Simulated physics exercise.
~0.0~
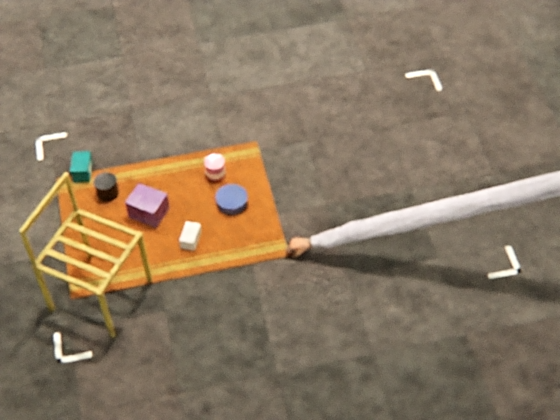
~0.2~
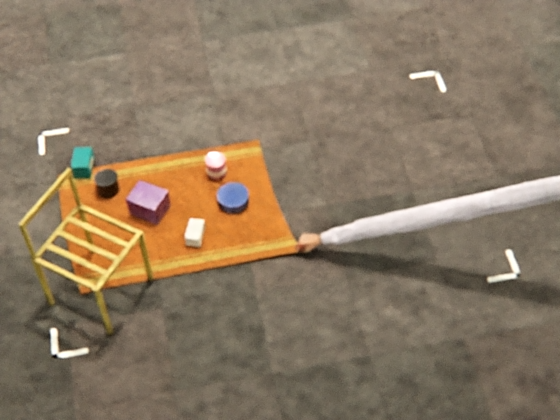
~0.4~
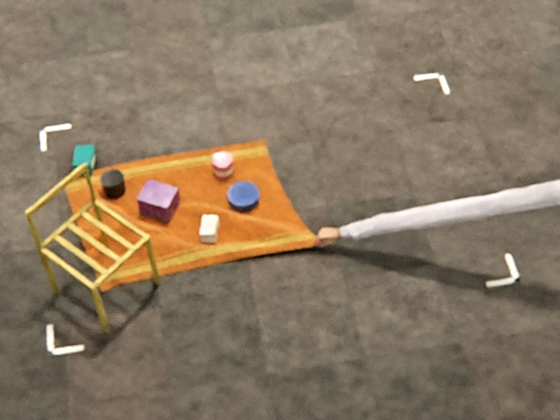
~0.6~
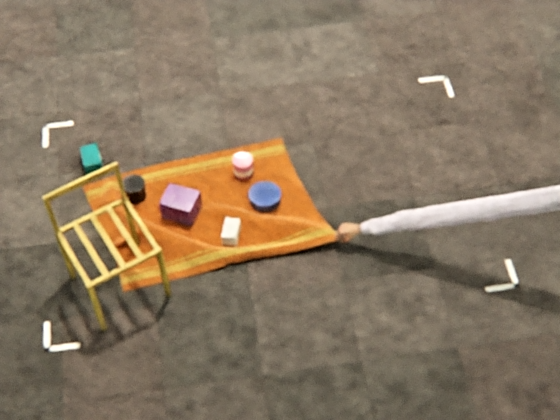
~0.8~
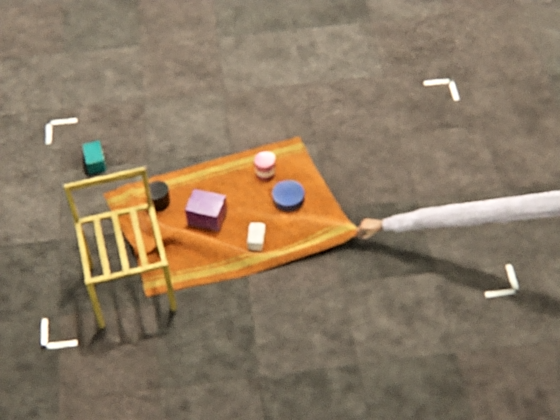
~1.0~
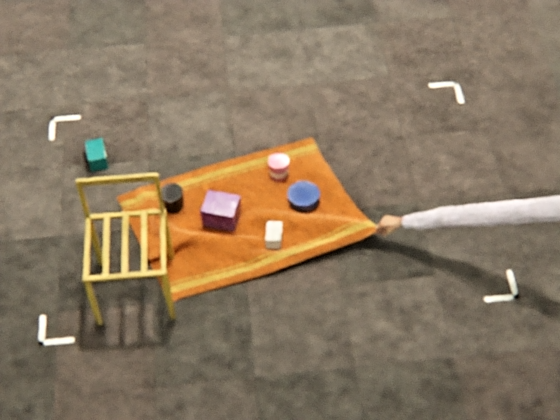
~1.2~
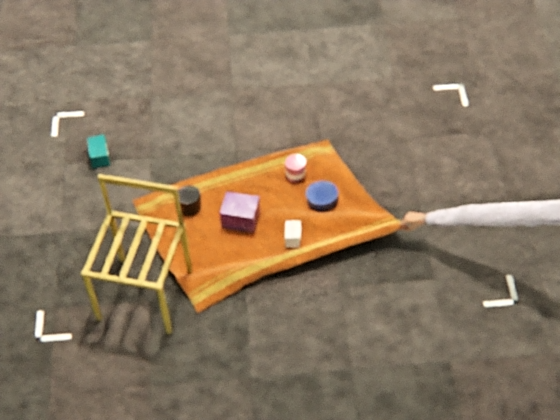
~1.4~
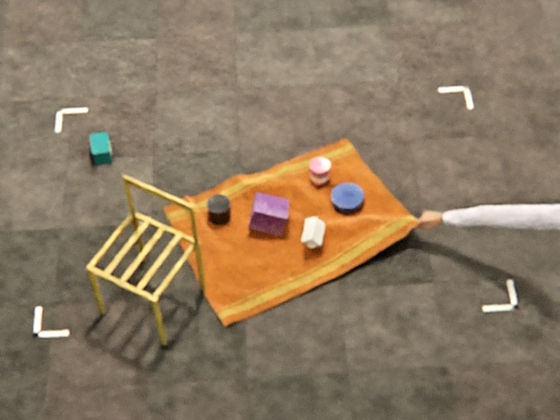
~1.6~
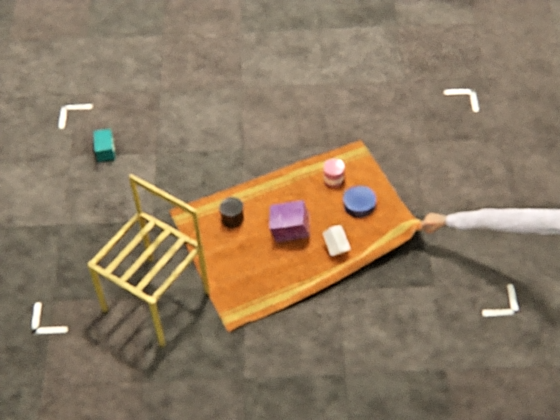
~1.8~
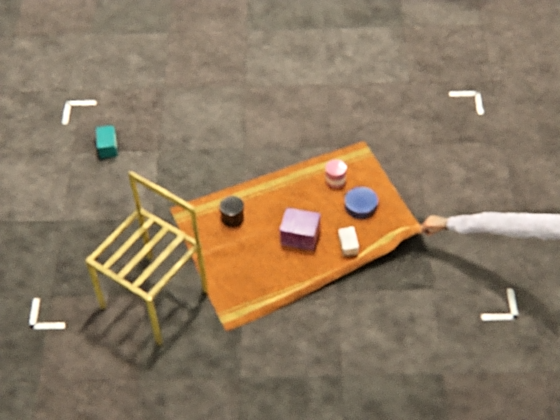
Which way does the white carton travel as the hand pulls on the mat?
The white carton moves to the right, riding along on the orange mat.
